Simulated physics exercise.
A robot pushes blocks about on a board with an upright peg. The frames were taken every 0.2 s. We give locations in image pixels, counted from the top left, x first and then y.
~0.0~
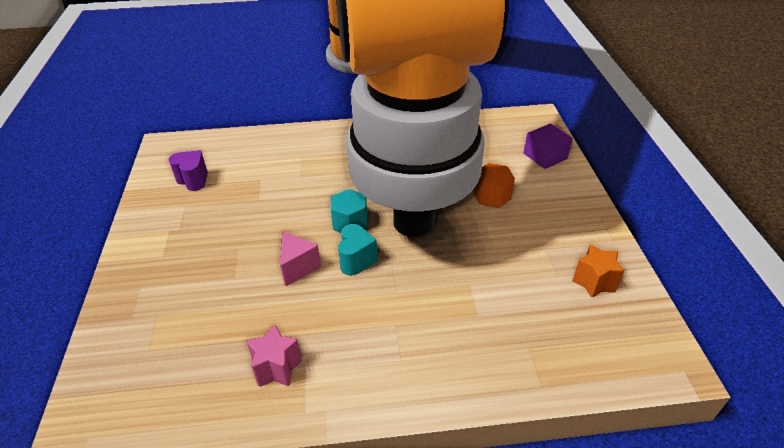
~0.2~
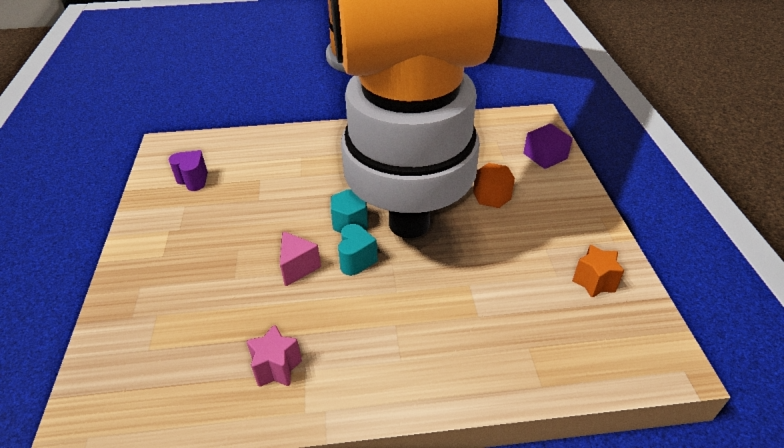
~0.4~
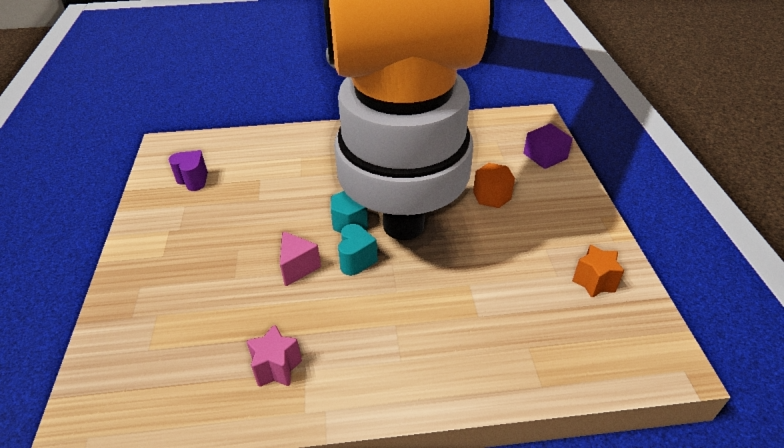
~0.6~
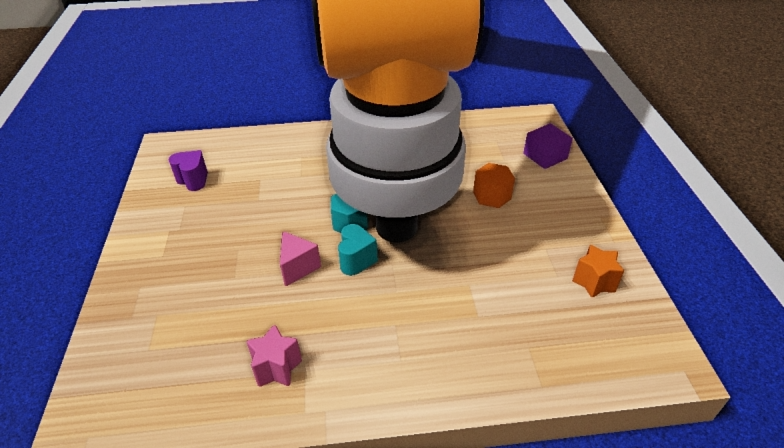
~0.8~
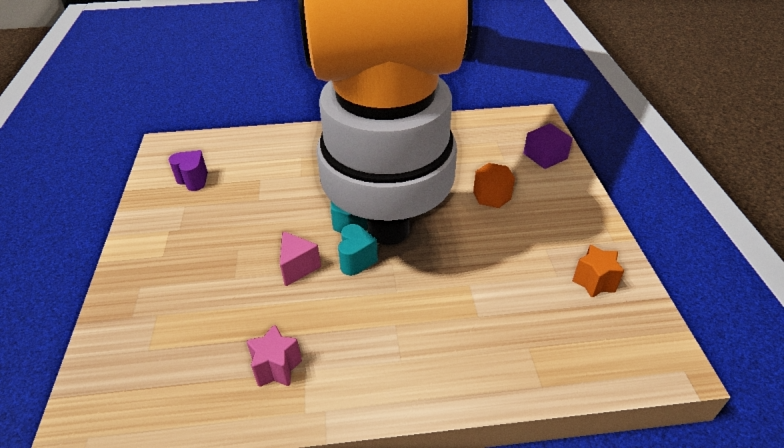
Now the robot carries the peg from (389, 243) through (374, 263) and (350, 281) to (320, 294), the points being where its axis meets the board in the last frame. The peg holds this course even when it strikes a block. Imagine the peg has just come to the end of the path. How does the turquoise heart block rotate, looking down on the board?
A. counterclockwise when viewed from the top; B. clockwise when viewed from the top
I'll go with B - clockwise when viewed from the top.
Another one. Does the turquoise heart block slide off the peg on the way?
Answer: No.
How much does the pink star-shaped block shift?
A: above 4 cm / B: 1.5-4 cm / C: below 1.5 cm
The answer is C.
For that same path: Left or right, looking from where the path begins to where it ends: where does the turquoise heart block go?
Well, taking the path from its start to its end as straight ahead, the turquoise heart block moves to the right.
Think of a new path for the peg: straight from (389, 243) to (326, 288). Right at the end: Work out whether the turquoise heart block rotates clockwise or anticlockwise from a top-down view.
Seen from overhead, it turns clockwise.
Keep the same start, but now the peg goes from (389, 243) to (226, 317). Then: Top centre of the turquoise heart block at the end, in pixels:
At pixel (183, 322).
The first path, step by step. Halfway along, peg (362, 261); turquoise heart block (322, 257), turned 40° clockwise.
At the end, peg (318, 282); pink star-shaped block still; pink three-sided block (287, 244); turquoise hexagonal block still; turquoise heart block (275, 272), turned 55° clockwise.
